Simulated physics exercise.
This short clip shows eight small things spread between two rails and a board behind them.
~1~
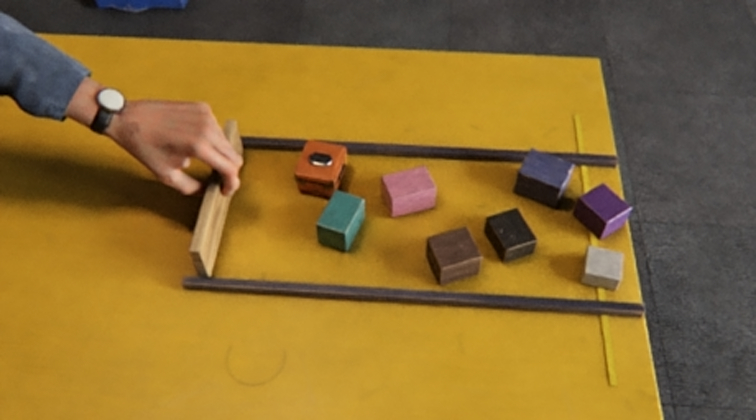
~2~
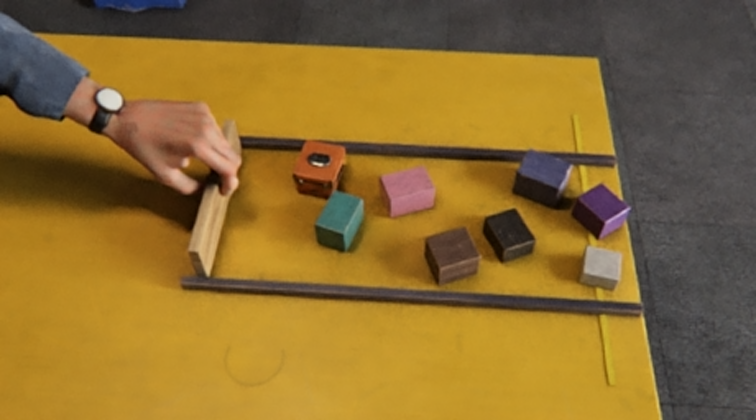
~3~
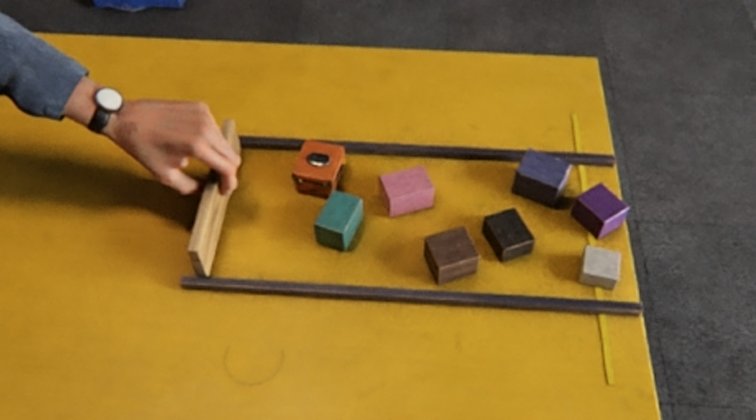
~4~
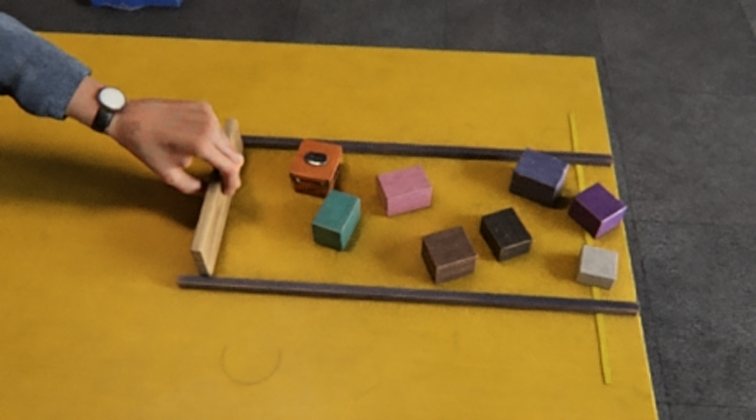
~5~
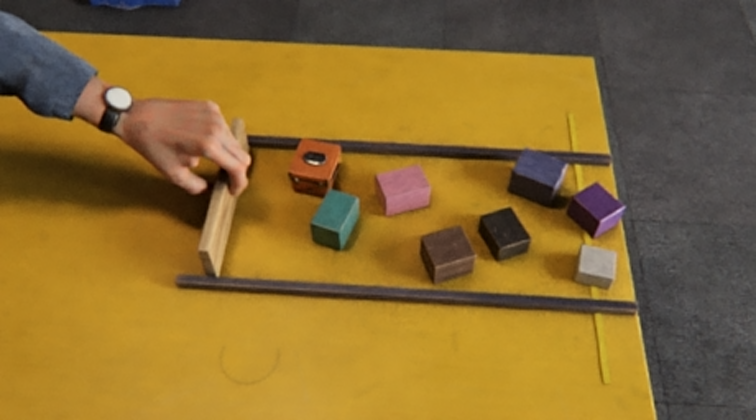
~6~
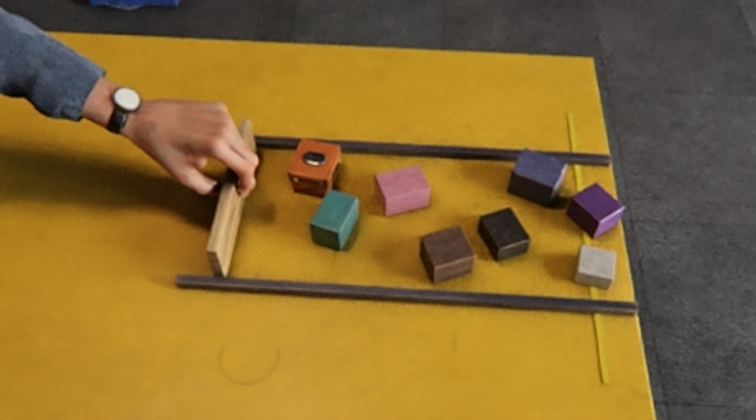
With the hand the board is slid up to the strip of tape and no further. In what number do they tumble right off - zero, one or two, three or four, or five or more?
Five plus drop.
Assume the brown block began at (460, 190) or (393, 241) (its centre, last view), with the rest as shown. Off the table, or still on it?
In that order, it is lost; stays on.
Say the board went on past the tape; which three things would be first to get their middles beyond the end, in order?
Order, earliest first: The purple block; the white block; the blue block.
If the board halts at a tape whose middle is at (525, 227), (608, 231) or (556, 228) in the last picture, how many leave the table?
Tallies in the order asked: 1, 7, 2.
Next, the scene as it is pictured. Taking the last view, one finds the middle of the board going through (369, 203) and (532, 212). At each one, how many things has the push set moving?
Answer - first 3, then 8.
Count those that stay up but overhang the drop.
It's 2.
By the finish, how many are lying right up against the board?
Well, it touches 3.
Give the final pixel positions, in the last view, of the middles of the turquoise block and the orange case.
They end up close to (606, 230) and (605, 181).
Early on, none off yet; purple block at rest near (595, 210); white block at rest near (595, 267); blue block at rest near (537, 178).
A while later, none off yet; purple block leaning well over near (639, 210); white block travelled about its own width near (637, 273); blue block travelled about its own width near (596, 175).
Finally, the number that fall off is five or more; lost, pink block, black block, blue block, white block and purple block.
